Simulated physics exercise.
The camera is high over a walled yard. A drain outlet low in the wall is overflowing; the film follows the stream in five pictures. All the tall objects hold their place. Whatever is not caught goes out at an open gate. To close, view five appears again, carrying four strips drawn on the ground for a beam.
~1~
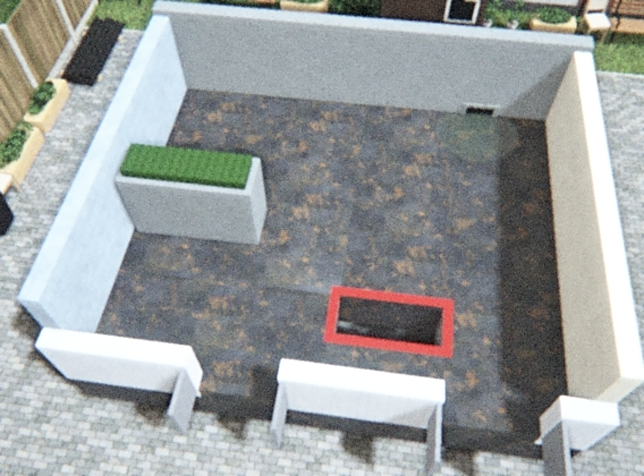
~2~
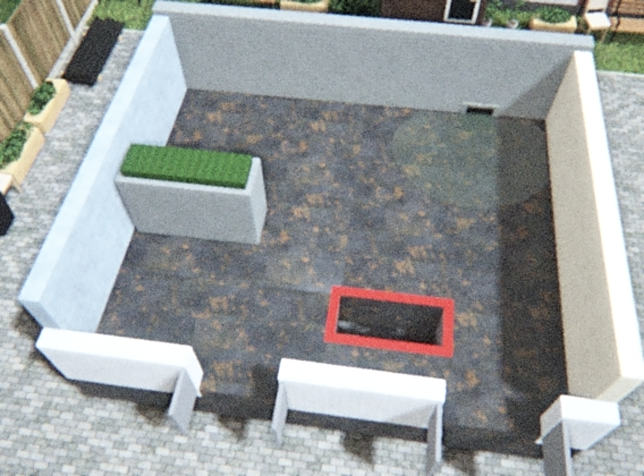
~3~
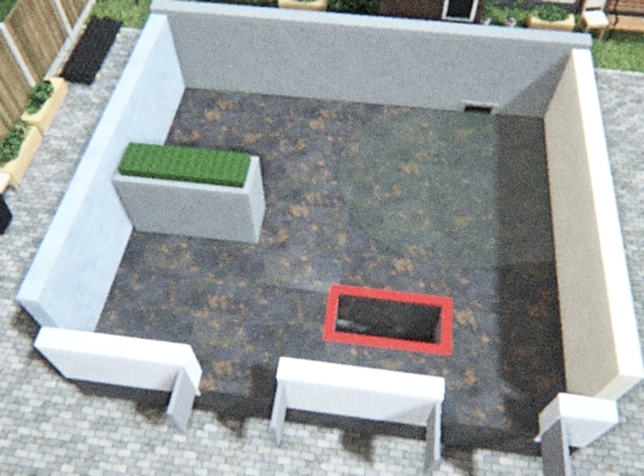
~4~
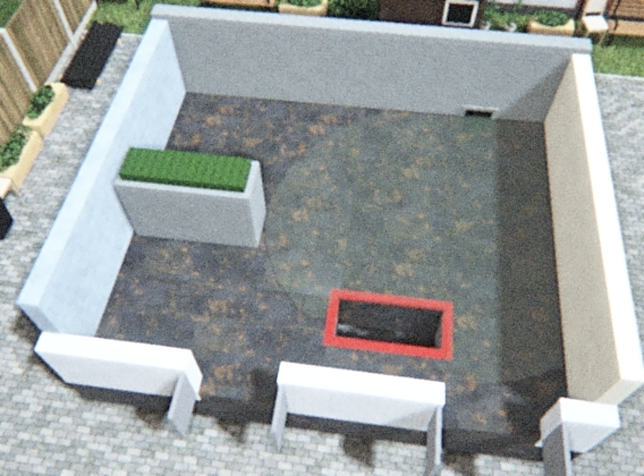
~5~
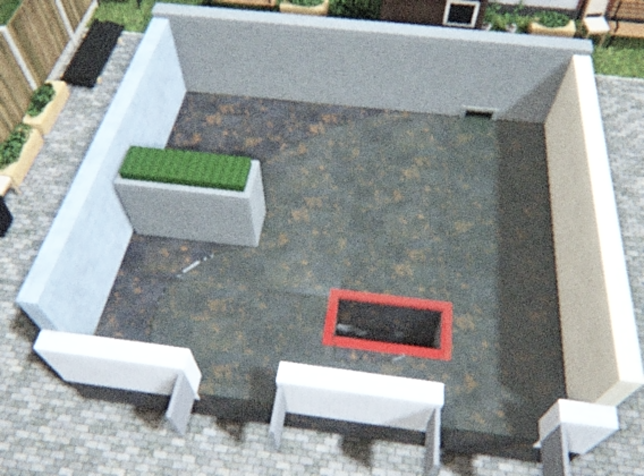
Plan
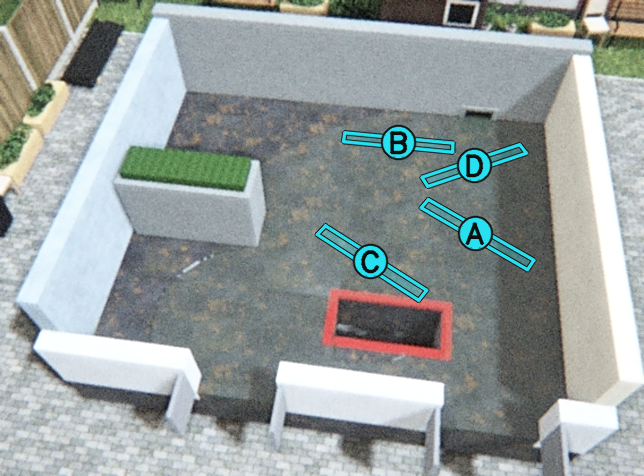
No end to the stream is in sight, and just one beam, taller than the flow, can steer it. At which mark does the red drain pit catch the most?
Go for B.
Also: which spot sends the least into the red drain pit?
Here it is spot A.
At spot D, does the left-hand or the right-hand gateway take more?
The left gate.
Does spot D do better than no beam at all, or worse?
Spot D is worse.
On the marked copy, A from (424, 203) to (530, 264); B from (344, 137) to (452, 147); C from (321, 230) to (422, 295); D from (424, 181) to (523, 148).
For spot A, about 14 % of the stream runs into the red drain pit, about 79 % out by the gates.
For spot B, about 41 % of the stream runs into the red drain pit, about 54 % out by the gates.
For spot C, about 27 % of the stream runs into the red drain pit, about 66 % out by the gates.
For spot D, about 26 % of the stream runs into the red drain pit, about 69 % out by the gates.
